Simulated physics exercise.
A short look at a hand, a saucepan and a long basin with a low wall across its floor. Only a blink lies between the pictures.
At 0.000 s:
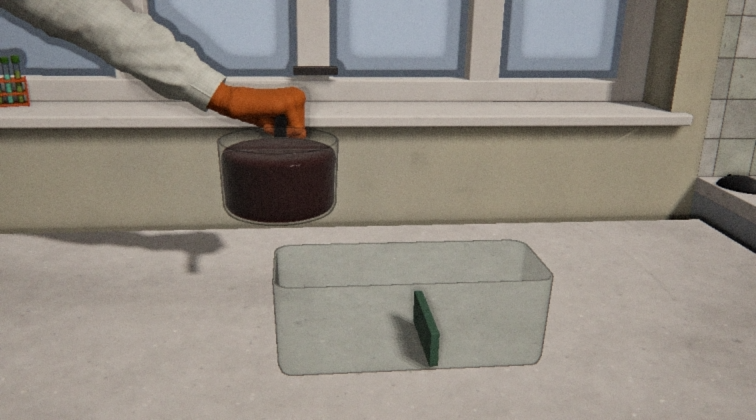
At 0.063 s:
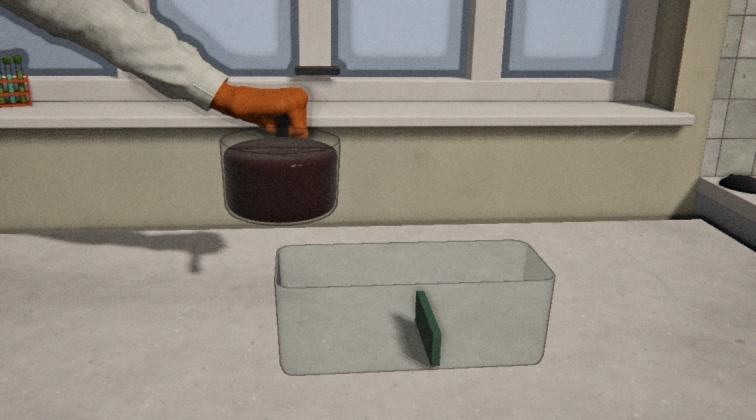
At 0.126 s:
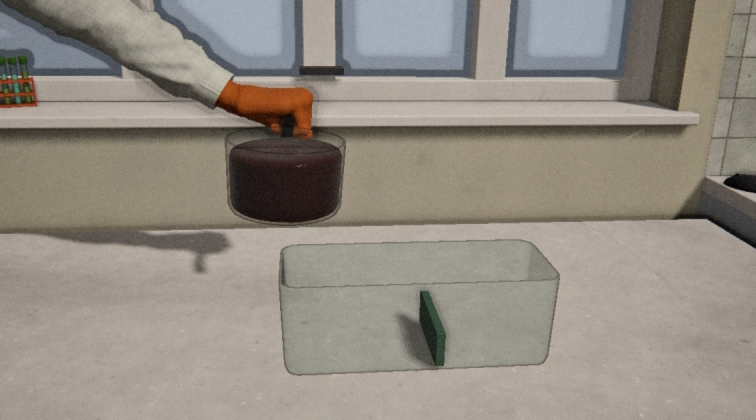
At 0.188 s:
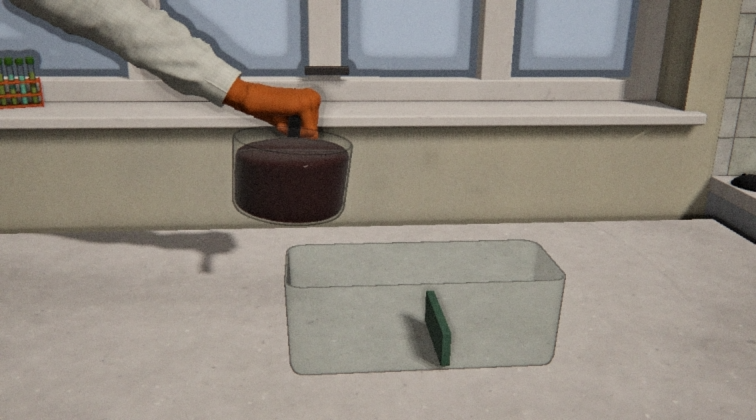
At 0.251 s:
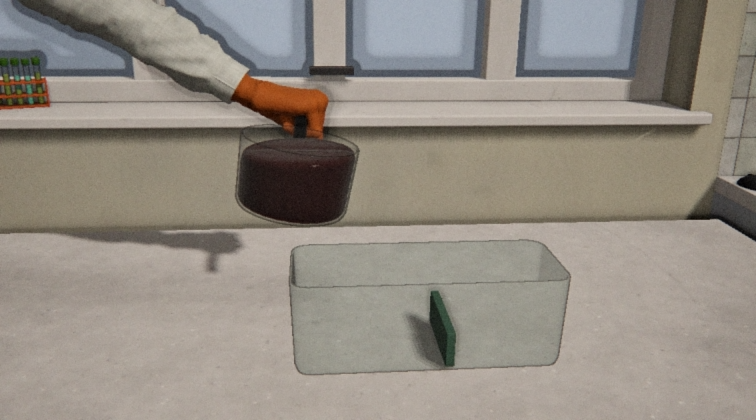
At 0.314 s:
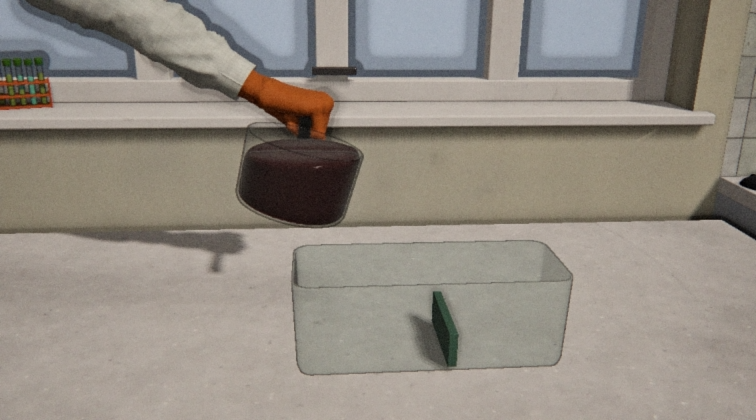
An orange-gloved hand held a clear saucepan of dark liquid above and to the left of a long glass basin with a low green wall inside, then slowly tilted it slightly to the right.
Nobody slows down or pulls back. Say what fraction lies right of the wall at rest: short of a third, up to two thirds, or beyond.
It comes to not even a third.
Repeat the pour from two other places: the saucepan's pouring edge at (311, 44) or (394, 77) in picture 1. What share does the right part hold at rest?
The first gives 5 %, the second 70 %.
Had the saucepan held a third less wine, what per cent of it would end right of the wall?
Close to 5 per cent.
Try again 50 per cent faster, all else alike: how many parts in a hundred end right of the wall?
It comes to 15 per cent or so.
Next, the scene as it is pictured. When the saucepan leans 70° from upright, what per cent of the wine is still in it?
It comes to 55 per cent or so.
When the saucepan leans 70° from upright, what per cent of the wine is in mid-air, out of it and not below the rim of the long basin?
It comes to 25 per cent or so.
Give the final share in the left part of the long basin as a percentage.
Close to 90 per cent.
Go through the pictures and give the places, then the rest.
Tilt 0°; pouring edge (337, 141); surface from (221, 150) to (335, 149); the long basin's rim runs from (275, 267) to (539, 260); the wall's top is at (426, 312), in the first frame.
Tilt 1°; pouring edge (339, 142); surface from (224, 150) to (337, 150), in the second frame.
Tilt 2°; pouring edge (344, 143); surface from (229, 150) to (342, 150), in the third frame.
Tilt 5°; pouring edge (351, 146); surface from (236, 150) to (349, 150), in the fourth frame.
Tilt 10°; pouring edge (358, 151); surface from (242, 151) to (356, 150), in the fifth frame.
Tilt 15°; pouring edge (362, 156); surface from (245, 152) to (360, 151), in the sixth frame.
After 0.77 s the tilt is 70° and 55 per cent is still to pour, 20 is left of the wall and 0 right of it.
After 1.10 s the tilt is 104° and 9 per cent is still to pour, 83 is left of the wall and 2 right of it.
After 1.45 s the tilt is 112° and 0 per cent is still to pour, 92 is left of the wall and 7 right of it.
After 1.83 s the tilt is 112° and 0 per cent is still to pour, 92 is left of the wall and 8 right of it.
In the end 92 per cent lies left of the wall, 8 right of it and 0 outside.
